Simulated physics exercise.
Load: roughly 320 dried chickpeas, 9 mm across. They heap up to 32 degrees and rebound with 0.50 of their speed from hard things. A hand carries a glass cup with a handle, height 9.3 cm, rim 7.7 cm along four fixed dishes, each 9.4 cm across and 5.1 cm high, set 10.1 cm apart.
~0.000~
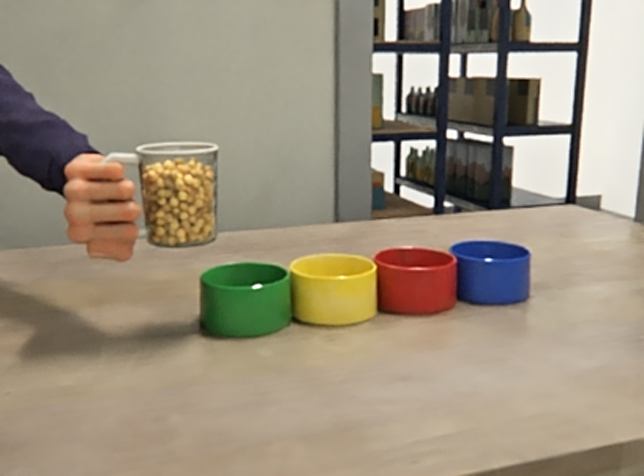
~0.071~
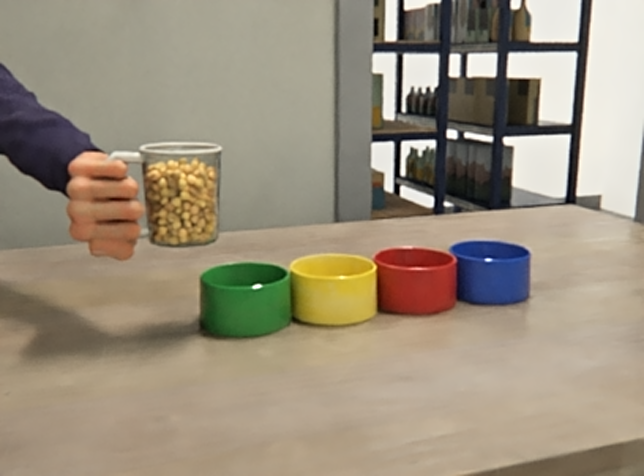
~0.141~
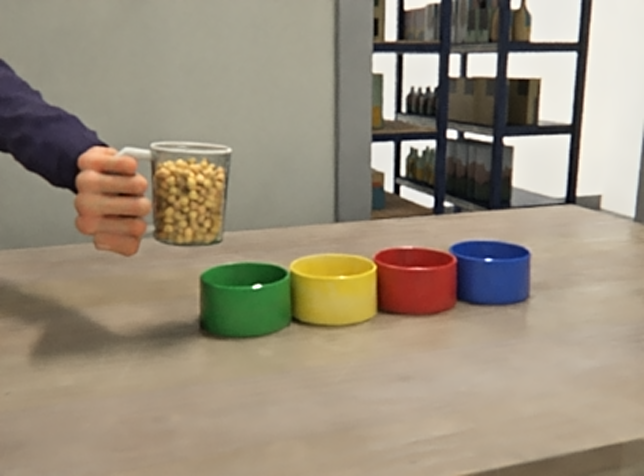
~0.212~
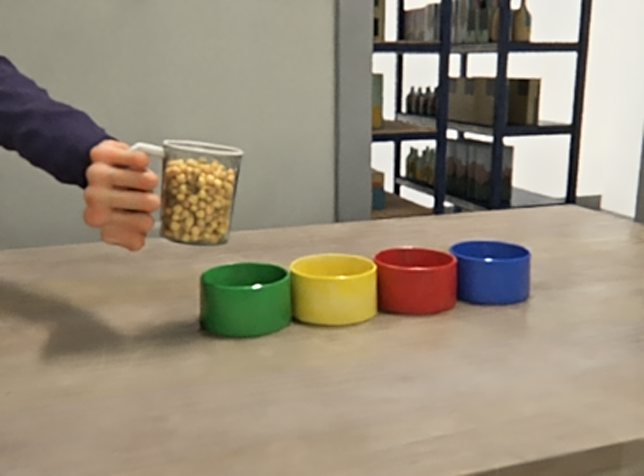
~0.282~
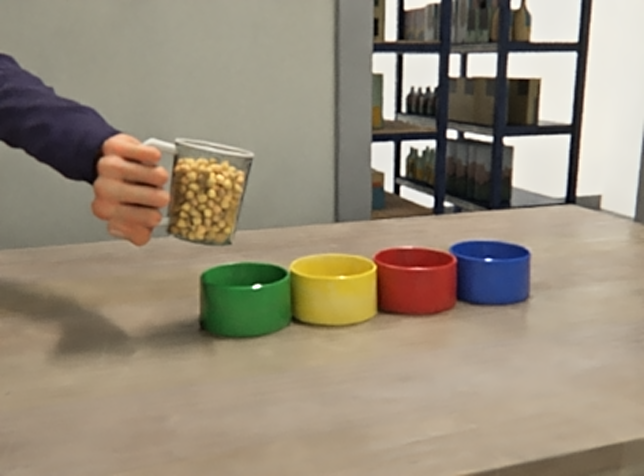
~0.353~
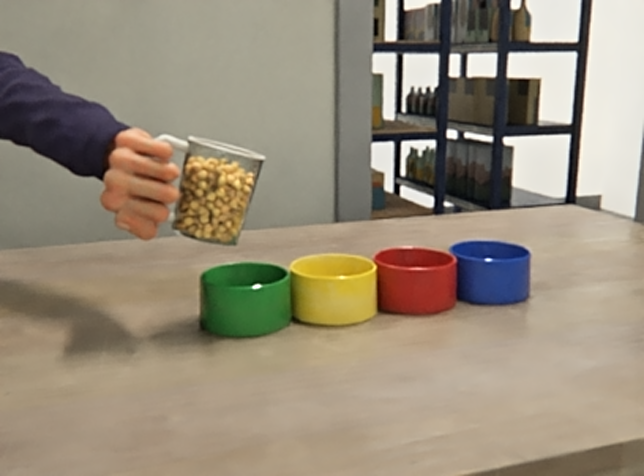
We see a hand holding a clear cup of chickpeas by its handle beside a row of green, yellow, red and blue dishes; the hand moves the cup a short way right while tilting it slightly to the right.
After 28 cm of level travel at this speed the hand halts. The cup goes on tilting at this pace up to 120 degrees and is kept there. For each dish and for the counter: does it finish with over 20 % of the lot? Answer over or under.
Red: Over, blue: Over, green: Under, yellow: Under, counter: Under.
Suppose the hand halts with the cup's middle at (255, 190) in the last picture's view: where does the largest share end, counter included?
Most goes to: Yellow.
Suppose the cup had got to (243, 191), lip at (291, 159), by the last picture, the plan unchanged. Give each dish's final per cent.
Red 0, blue 90, green 0, yellow 0.
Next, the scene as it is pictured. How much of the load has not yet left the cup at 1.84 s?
Roughly 90 per cent.
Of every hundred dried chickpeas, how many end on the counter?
About 10 per cent.
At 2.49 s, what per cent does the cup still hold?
Some 0 per cent of the load.
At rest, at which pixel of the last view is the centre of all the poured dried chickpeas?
At about (475, 279).
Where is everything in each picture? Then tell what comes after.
In the first picture, cup at (180, 194), tilt 0 degrees, lip at (216, 147), moved 0.0 cm; middle of the pieces at (184, 201); green dish at (245, 275); yellow dish at (333, 266); red dish at (414, 258); blue dish at (490, 251).
In the second picture, cup at (182, 194), tilt 1 degrees, lip at (219, 148), moved 0.3 cm; middle of the pieces at (187, 201).
In the third picture, cup at (190, 194), tilt 5 degrees, lip at (229, 150), moved 1.0 cm; middle of the pieces at (194, 200).
In the fourth picture, cup at (199, 193), tilt 9 degrees, lip at (241, 152), moved 1.9 cm; middle of the pieces at (202, 200).
In the fifth picture, cup at (207, 193), tilt 13 degrees, lip at (251, 155), moved 2.8 cm; middle of the pieces at (210, 200).
In the sixth picture, cup at (216, 192), tilt 16 degrees, lip at (262, 158), moved 3.7 cm; middle of the pieces at (218, 199); green dish at (245, 275); yellow dish at (333, 266); red dish at (414, 258); blue dish at (490, 251). The cup turns about 55 degrees a second and travels 13 cm a second.
Then, at 1.25 s, tilt 67 degrees; cup holds 100 %.
After 1.84 s, tilt 100 degrees; cup holds 90 %, red 5 %.
After 2.49 s, tilt 120 degrees; cup holds 0 %, red 30 %, blue 60 %.
In the end, at 3.1 s, red 30 %, blue 60 %, green 0 %, yellow 0 %, counter 10 %.
